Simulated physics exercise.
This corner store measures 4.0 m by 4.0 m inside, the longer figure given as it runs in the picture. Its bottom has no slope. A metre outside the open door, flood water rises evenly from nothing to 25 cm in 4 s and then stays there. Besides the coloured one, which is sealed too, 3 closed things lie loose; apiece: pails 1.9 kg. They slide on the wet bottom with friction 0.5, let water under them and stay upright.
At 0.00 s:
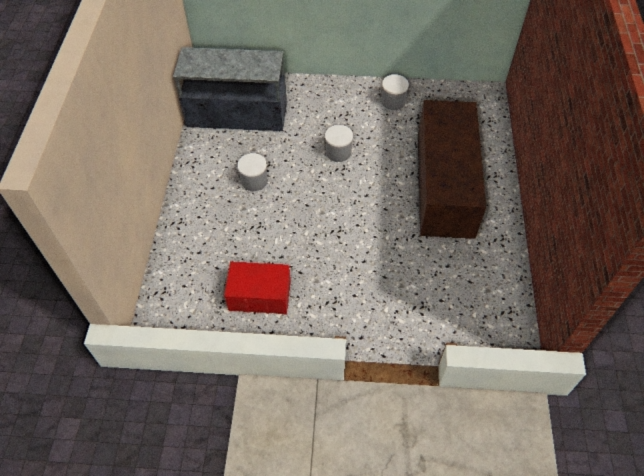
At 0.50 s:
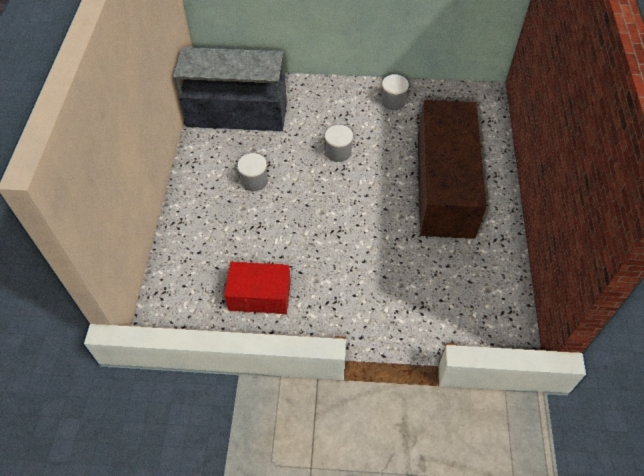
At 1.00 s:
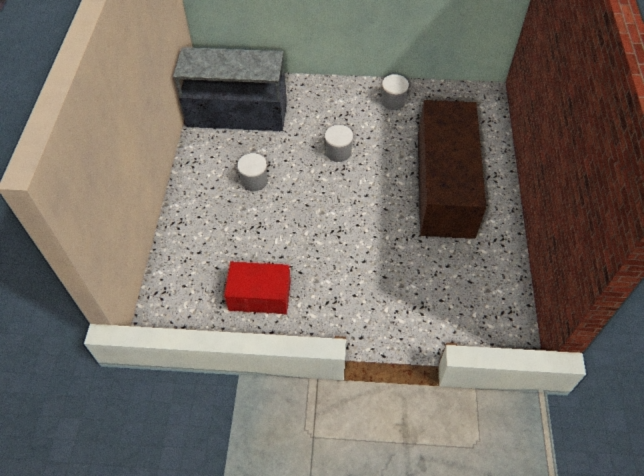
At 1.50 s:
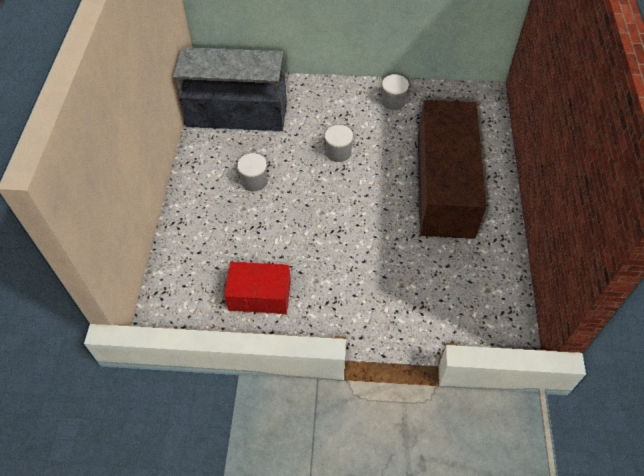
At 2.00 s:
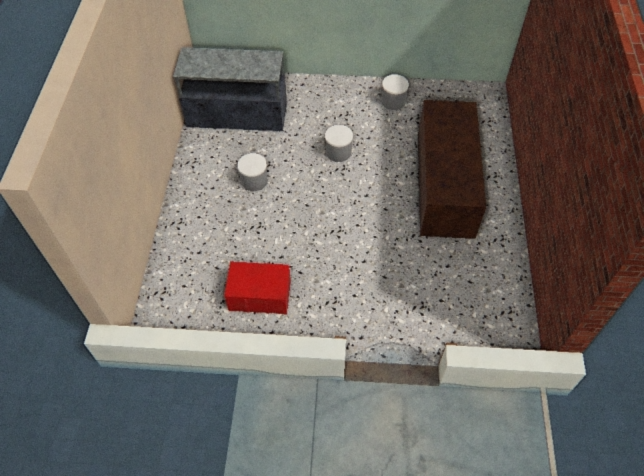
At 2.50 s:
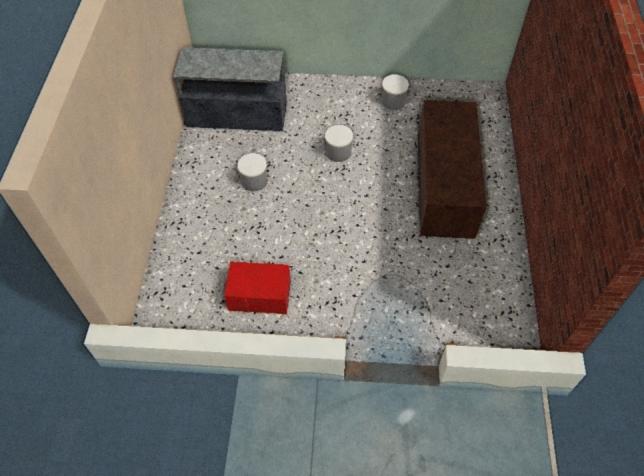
The footage shows a small walled room holding a red crate, pale round containers and larger dark furnishings; water spreads over the ground outside, then enters through the front doorway onto the speckled floor, while the objects stay still.
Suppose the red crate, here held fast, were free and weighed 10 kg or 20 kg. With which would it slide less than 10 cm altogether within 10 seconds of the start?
I expect that the smaller load will do.
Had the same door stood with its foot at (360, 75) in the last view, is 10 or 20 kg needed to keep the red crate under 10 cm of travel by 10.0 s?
In that case neither load is enough.
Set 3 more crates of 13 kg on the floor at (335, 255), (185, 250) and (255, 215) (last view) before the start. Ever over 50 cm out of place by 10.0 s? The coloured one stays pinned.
In turn: More, short of it, under.
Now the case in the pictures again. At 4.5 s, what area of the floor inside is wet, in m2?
Some 7.0 m2.
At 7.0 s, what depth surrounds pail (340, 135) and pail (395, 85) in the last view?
Roughly 6 and 6 cm.
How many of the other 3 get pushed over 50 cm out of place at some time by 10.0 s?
That makes 3.
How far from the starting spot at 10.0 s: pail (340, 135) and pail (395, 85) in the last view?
In turn: 200 cm, 10 cm.
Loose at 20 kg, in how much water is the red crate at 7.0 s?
About 1 cm.
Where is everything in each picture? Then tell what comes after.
The first picture shows the red crate at (257, 280), on the bottom; 0.0 m2 under water; 0 of 4 have shifted.
The second picture shows the red crate at (257, 280) rests on the ground; 0.0 m2 under water; 0 of 4 have shifted.
The third picture shows the red crate at (257, 280) rests on the ground; water covers 0.0 m2; 0 of 4 have shifted.
The fourth picture shows the red crate at (257, 280), on the bottom; water covers 0.0 m2; 0 of 4 have shifted.
The fifth picture shows the red crate at (257, 280) rests on the ground; 0.1 m2 under water; 0 of 4 have shifted.
The sixth picture shows the red crate at (257, 280), on the bottom; 0.6 m2 under water; 0 of 4 have shifted.
After 3.5 s the red crate would be 0 cm from its start with 10 kg and 0 cm from its start with 20 kg; 0 cm of water round it then.
After 4.5 s the red crate would be 0 cm from its start with 10 kg and 0 cm from its start with 20 kg; 1 cm of water round it then.
After 7.0 s the red crate would be 0 cm from its start with 10 kg and 0 cm from its start with 20 kg; 1 cm of water round it then.
After 10.0 s the red crate would be 0 cm from its start with 10 kg and 0 cm from its start with 20 kg; 3 cm of water round it then.
